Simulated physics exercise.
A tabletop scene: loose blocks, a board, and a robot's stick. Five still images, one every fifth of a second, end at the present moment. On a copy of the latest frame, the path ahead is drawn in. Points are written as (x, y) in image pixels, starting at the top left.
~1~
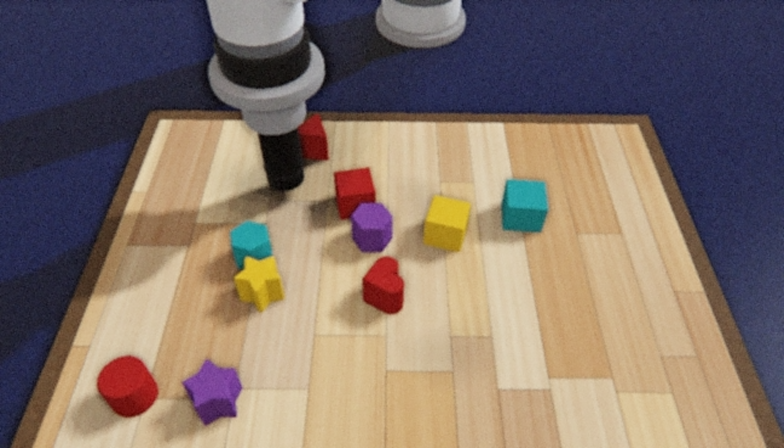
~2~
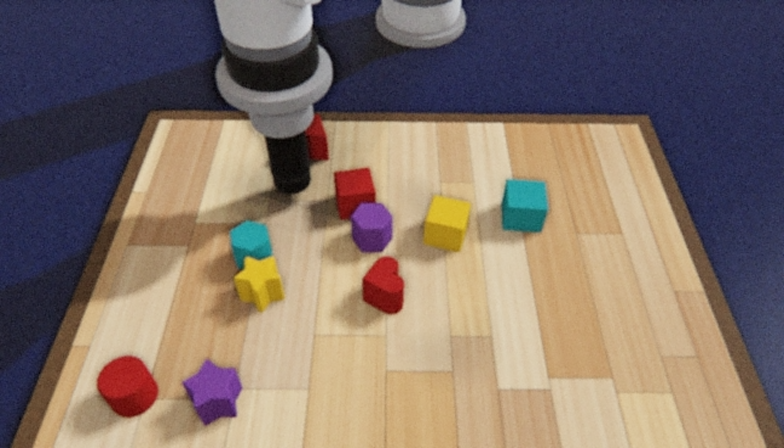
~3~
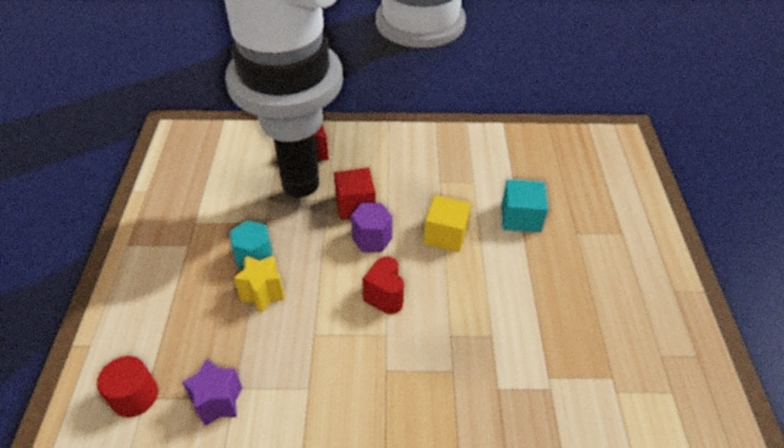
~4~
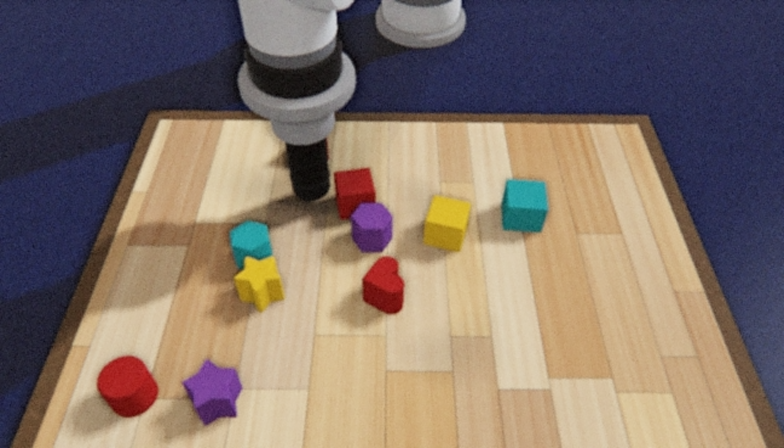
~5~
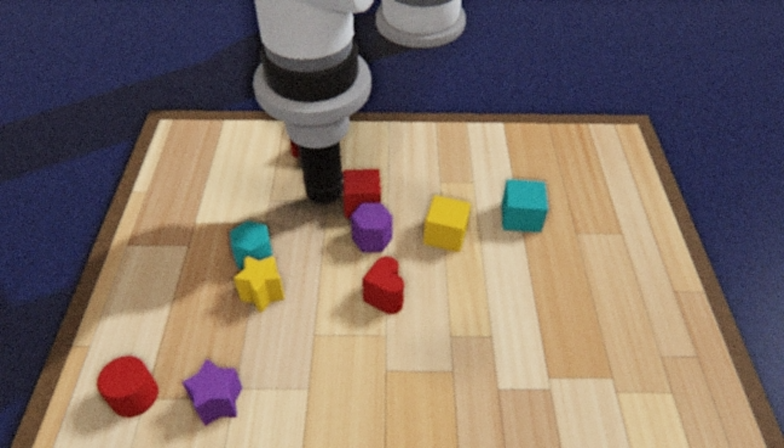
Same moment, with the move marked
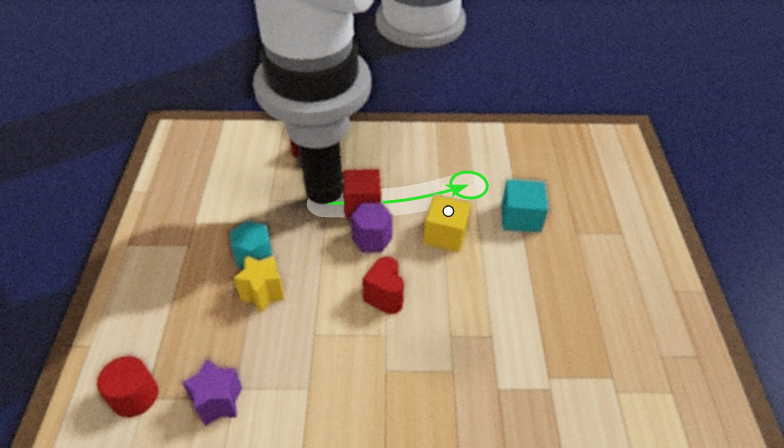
The robot's black stick moves slowly right and nudges a red cube slightly to the right.
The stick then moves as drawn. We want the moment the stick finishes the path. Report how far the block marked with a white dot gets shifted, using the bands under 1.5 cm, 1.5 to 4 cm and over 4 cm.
The block winds up 1.5 to 4 cm from where it is now.
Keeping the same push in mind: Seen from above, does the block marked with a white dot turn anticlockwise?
No, that is not how it ends up.
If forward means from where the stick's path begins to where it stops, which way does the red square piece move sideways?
It moves off to the right.
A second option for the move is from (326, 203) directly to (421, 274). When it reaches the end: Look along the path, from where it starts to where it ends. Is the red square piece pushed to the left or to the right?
Answer: Left.
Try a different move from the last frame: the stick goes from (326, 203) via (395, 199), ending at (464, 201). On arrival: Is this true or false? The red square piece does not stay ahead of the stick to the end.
Answer: False.
The line goes from (326, 203) through (376, 203) and (424, 197) to (469, 185); the dot is on the yellow square piece.
On the path given first. One third of the way, stick (376, 191); red square piece (413, 184), turned 15° clockwise.
Two thirds of the way, stick (425, 185); red square piece (464, 181), turned 30° clockwise; yellow square piece (469, 216), turned 55° clockwise.
At the end, stick (471, 173); red square piece (500, 182), turned 45° clockwise; purple six-sided block unmoved; yellow square piece (470, 216), turned 60° clockwise; turquoise square piece (539, 196), turned 25° clockwise.
